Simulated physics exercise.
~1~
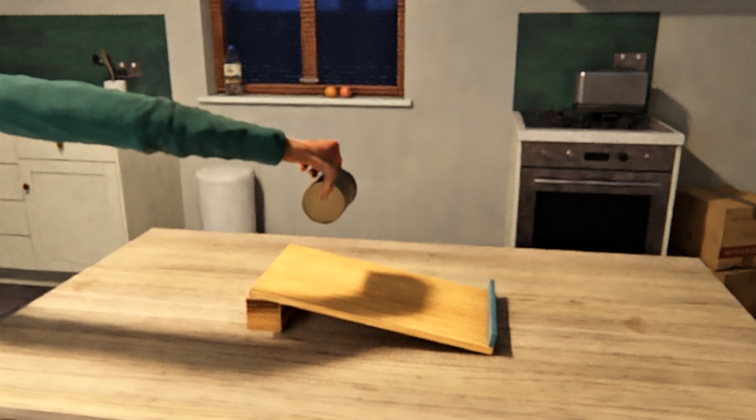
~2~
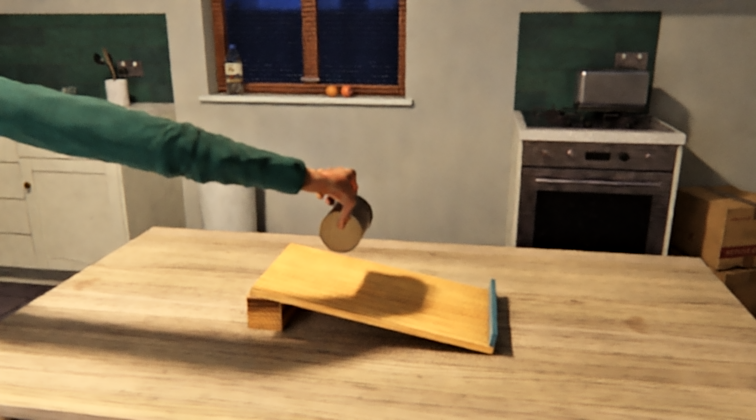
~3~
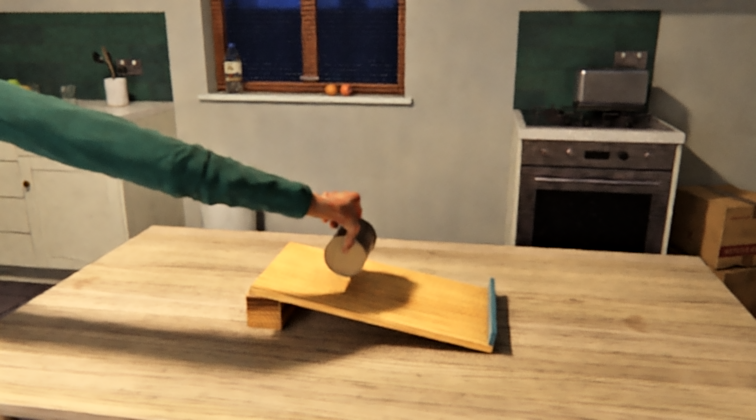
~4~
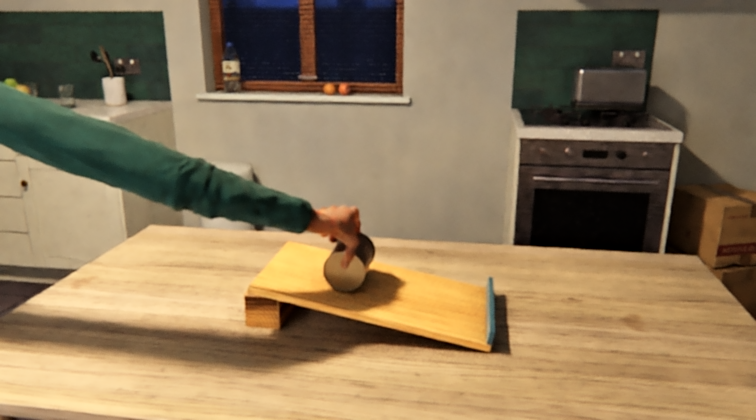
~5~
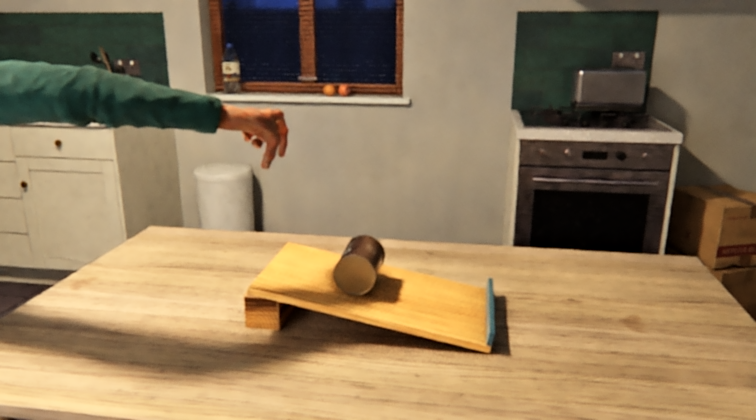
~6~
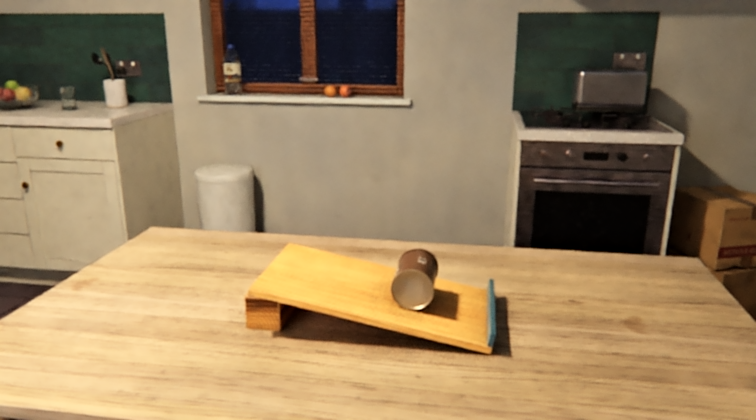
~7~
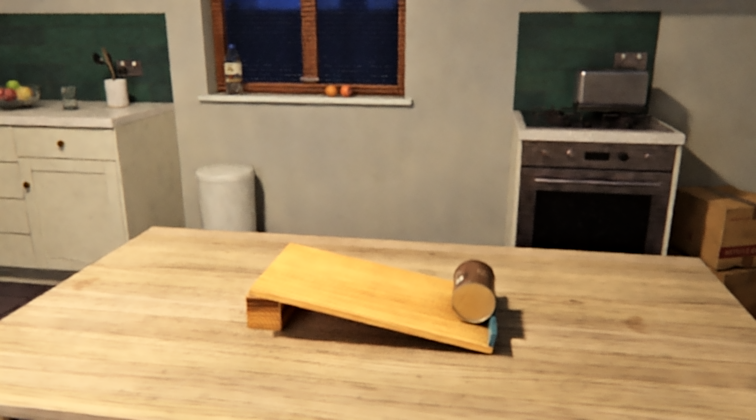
A hand sets a brown tin on a sloping board and it rolls down right.
